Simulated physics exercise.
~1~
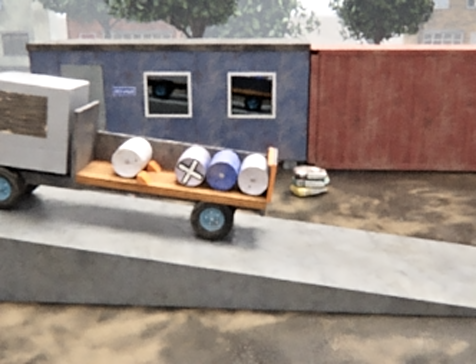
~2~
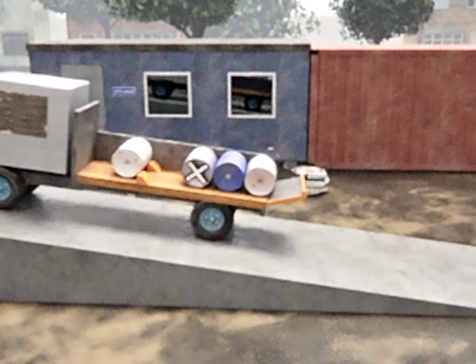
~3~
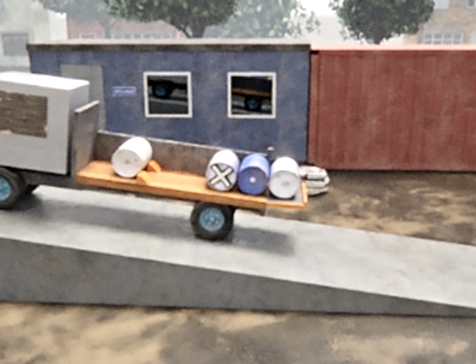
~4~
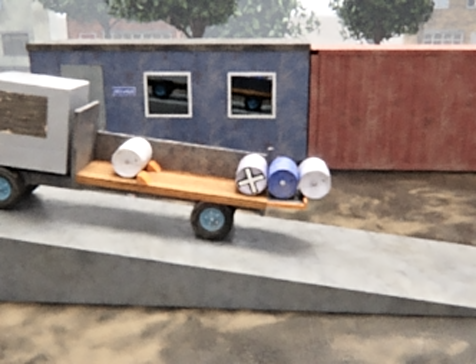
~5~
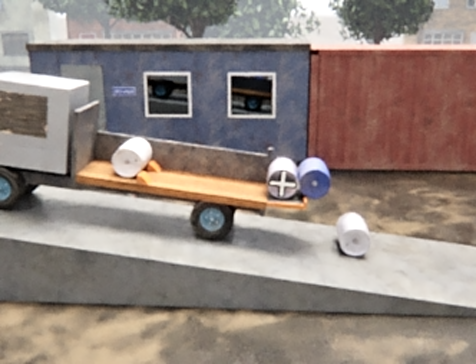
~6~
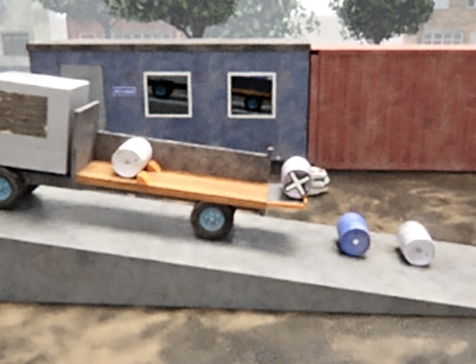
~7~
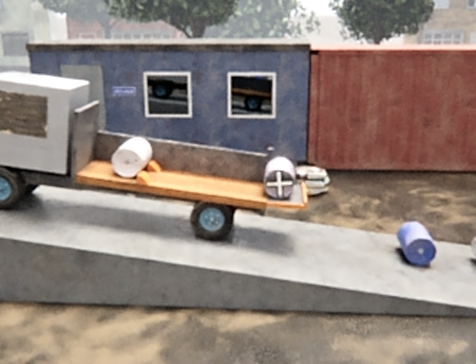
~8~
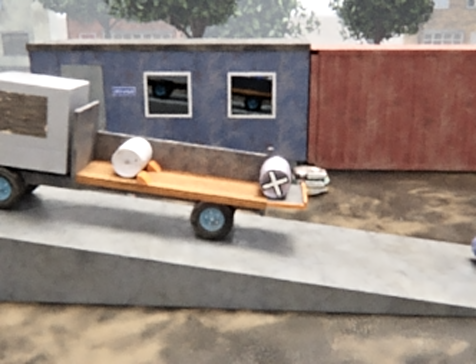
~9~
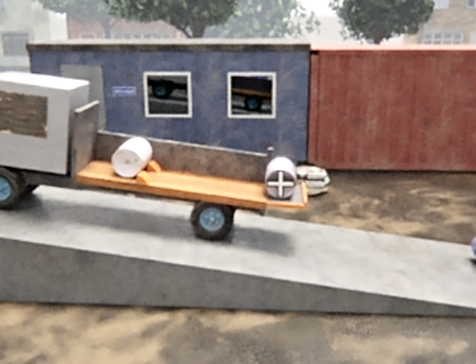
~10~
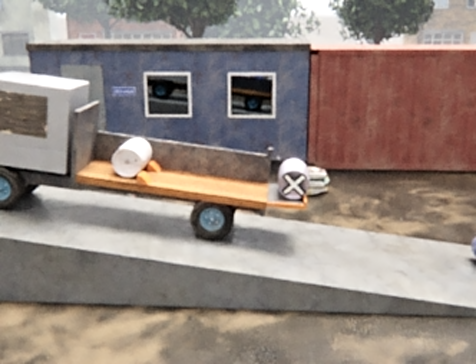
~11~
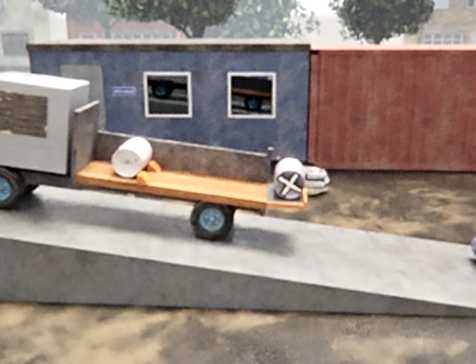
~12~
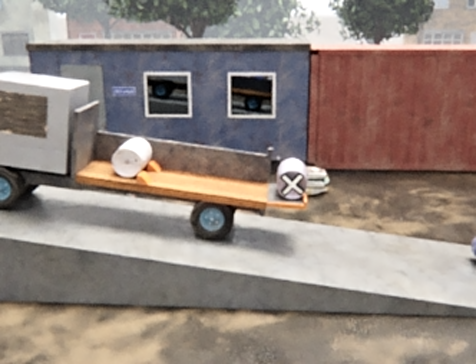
White and blue drums rolling right off a sloping truck bed onto a ramp, while a cross-marked one stays at the edge.
